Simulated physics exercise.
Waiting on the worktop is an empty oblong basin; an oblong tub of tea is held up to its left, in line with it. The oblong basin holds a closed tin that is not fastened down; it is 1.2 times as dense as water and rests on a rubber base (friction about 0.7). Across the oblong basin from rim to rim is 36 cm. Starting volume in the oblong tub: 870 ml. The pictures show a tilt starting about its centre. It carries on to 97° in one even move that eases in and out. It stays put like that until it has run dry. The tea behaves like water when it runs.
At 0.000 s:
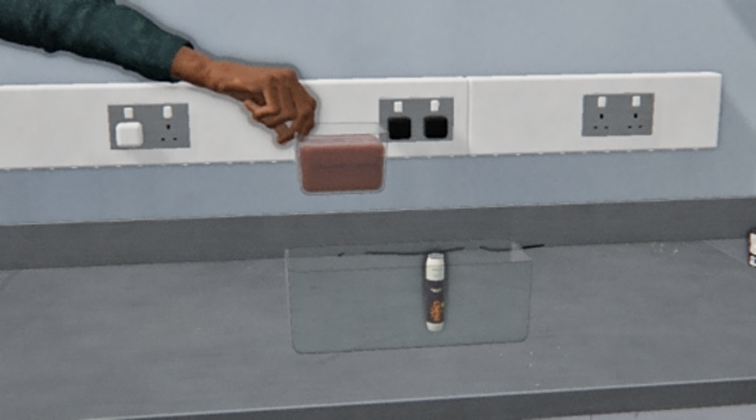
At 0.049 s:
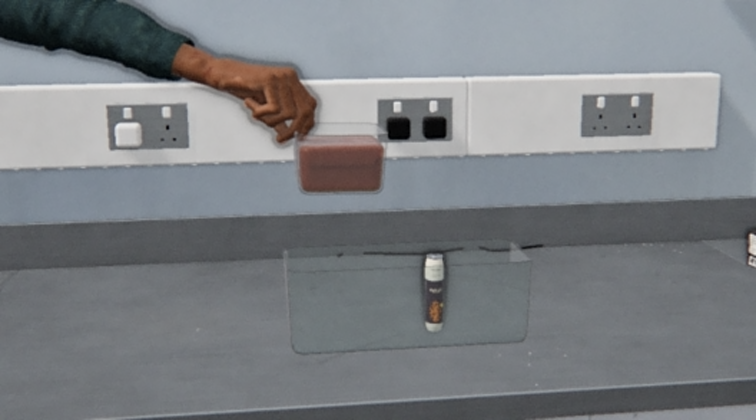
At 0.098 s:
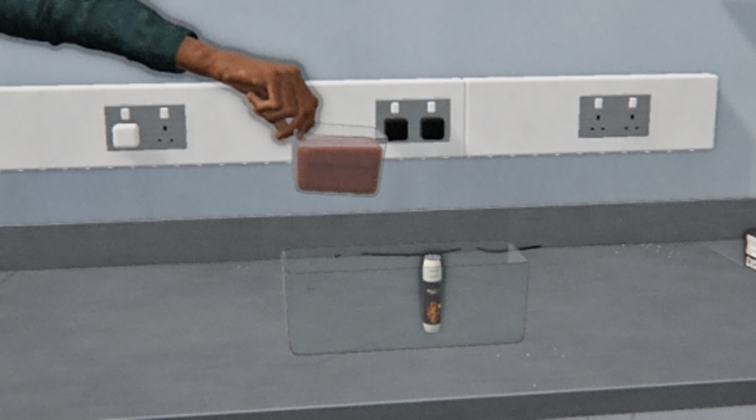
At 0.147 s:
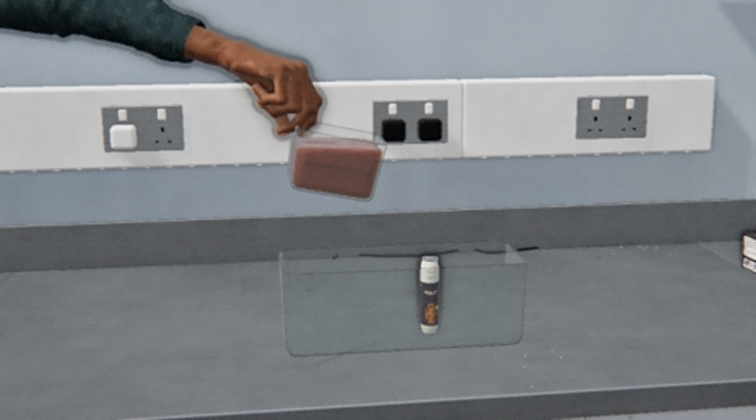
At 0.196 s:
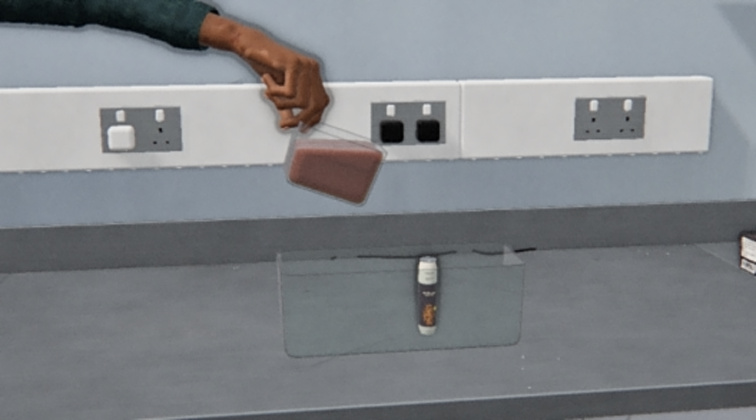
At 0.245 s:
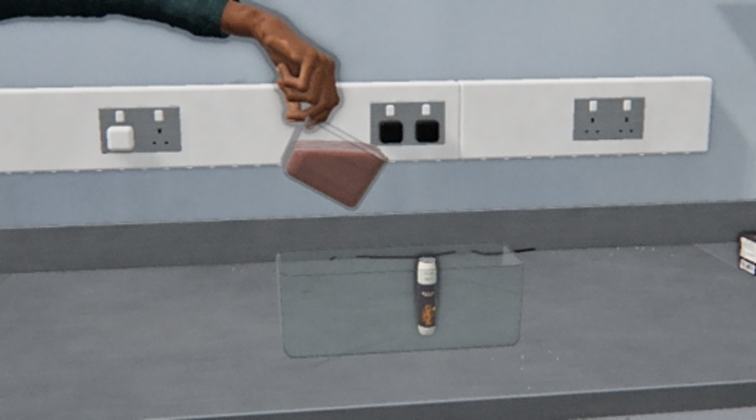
At a grey worktop below some wall sockets, a hand held a clear tub of reddish-brown liquid above a clear basin with a small dark container inside, then gradually tilted the tub rightward.
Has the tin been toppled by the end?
I reckon it can't hold on.
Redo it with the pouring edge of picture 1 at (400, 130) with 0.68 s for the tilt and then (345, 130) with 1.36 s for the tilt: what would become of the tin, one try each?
Run one: It does not tip. Run two: It does not tip.
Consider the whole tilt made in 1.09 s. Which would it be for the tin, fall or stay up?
Outcome - the tin remains standing.
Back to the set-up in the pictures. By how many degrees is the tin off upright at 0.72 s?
5°.
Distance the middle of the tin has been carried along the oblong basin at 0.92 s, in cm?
Around 4 cm.
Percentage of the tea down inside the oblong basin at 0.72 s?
About 76 per cent.
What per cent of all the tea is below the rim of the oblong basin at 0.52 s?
I reckon close to 16 percent of it.
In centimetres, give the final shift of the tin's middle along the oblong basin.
About 7.0 cm.
Then, 0.52 s in, the tilt is 87° and 40 per cent is still to pour; the tin stands where it began.
Then, 0.72 s in, the tilt is 97° and 11 per cent is still to pour; the tin leans 7°.
Then, 0.92 s in, the tilt is 97° and 3 per cent is still to pour; the tin leans 39°.
Then, 1.15 s in, the tilt is 97° and 0 per cent is still to pour; the tin lies on its side.
Finally, the tin lies on its side.
